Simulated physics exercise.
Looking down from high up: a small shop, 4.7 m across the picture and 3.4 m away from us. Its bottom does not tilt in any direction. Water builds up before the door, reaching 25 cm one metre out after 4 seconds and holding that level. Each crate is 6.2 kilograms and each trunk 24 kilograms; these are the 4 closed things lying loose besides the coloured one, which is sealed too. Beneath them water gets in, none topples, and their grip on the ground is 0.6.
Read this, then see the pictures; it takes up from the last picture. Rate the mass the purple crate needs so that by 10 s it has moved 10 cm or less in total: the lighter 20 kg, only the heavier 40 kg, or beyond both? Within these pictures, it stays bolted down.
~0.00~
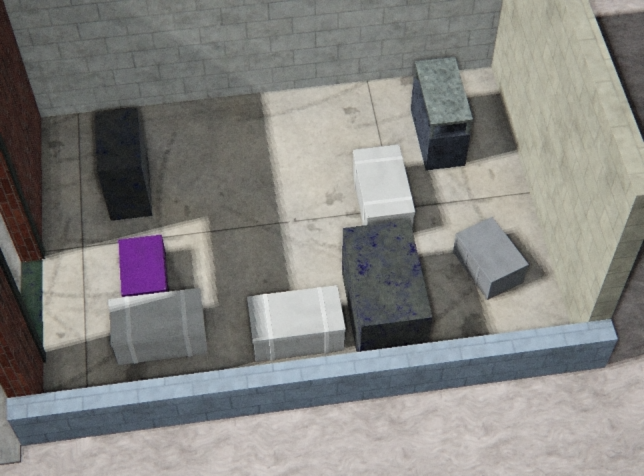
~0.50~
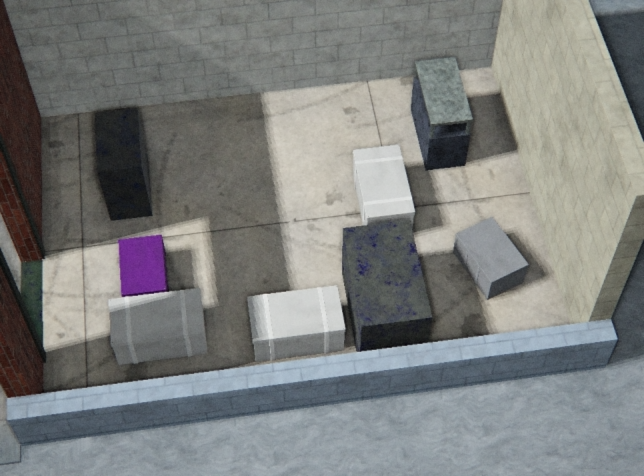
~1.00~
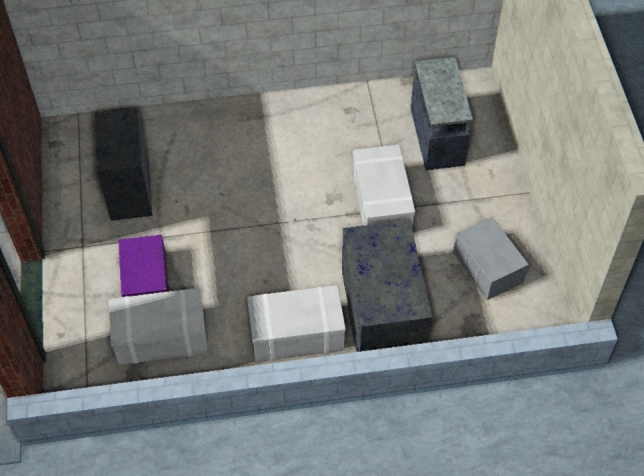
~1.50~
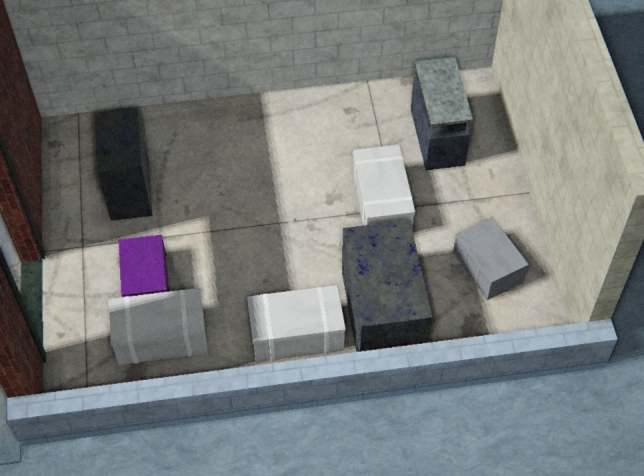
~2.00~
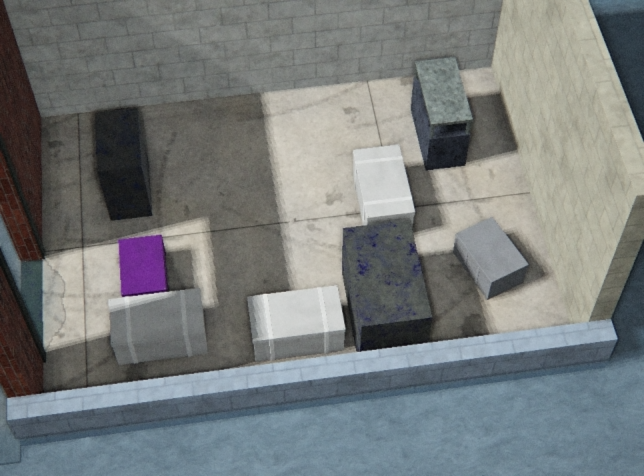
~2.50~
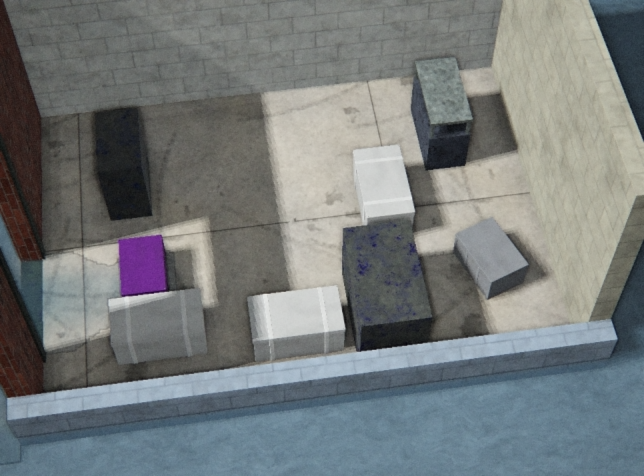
Needed mass: Beyond both.
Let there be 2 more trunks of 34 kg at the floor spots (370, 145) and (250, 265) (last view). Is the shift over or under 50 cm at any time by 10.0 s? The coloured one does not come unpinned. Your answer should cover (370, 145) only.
The shift ends up within the mark.
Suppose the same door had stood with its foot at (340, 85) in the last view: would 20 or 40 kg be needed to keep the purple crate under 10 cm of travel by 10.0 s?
Answer: Only the upper mass works.
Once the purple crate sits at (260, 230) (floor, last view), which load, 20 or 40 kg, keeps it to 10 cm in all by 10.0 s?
It turns out that the heavier alone succeeds.
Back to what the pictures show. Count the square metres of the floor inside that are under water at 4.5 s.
Some 6.0 m2 of it.
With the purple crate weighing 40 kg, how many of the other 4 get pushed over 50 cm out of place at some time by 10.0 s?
Total: 2.
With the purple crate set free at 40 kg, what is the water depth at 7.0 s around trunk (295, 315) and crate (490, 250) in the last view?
9 and 2 cm.
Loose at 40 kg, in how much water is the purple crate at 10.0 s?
Around 11 cm.
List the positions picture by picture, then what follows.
The purple crate at (142, 264), on the bottom; water covers 0.0 m2; 0 of 5 have shifted, in the first frame.
The purple crate at (142, 264), on the bottom; water covers 0.0 m2; 0 of 5 have shifted, in the second frame.
The purple crate at (142, 264), on the bottom; water covers 0.0 m2; 0 of 5 have shifted, in the third frame.
The purple crate at (142, 264) rests on the ground; 0.0 m2 under water; 0 of 5 have shifted, in the fourth frame.
The purple crate at (142, 264) rests on the ground; water covers 0.1 m2; 0 of 5 have shifted, in the fifth frame.
The purple crate at (142, 264) rests on the ground; 0.6 m2 under water; 0 of 5 have shifted, in the sixth frame.
After 3.5 s the purple crate would be 30 cm from its start with 20 kg and 0 cm from its start with 40 kg; 8 cm of water round it then.
After 4.5 s the purple crate would be 87 cm from its start with 20 kg and 3 cm from its start with 40 kg; 7 cm of water round it then.
After 7.0 s the purple crate would be 224 cm from its start with 20 kg and 33 cm from its start with 40 kg; 8 cm of water round it then.
After 10.0 s the purple crate would be 251 cm from its start with 20 kg and 67 cm from its start with 40 kg; 11 cm of water round it then.
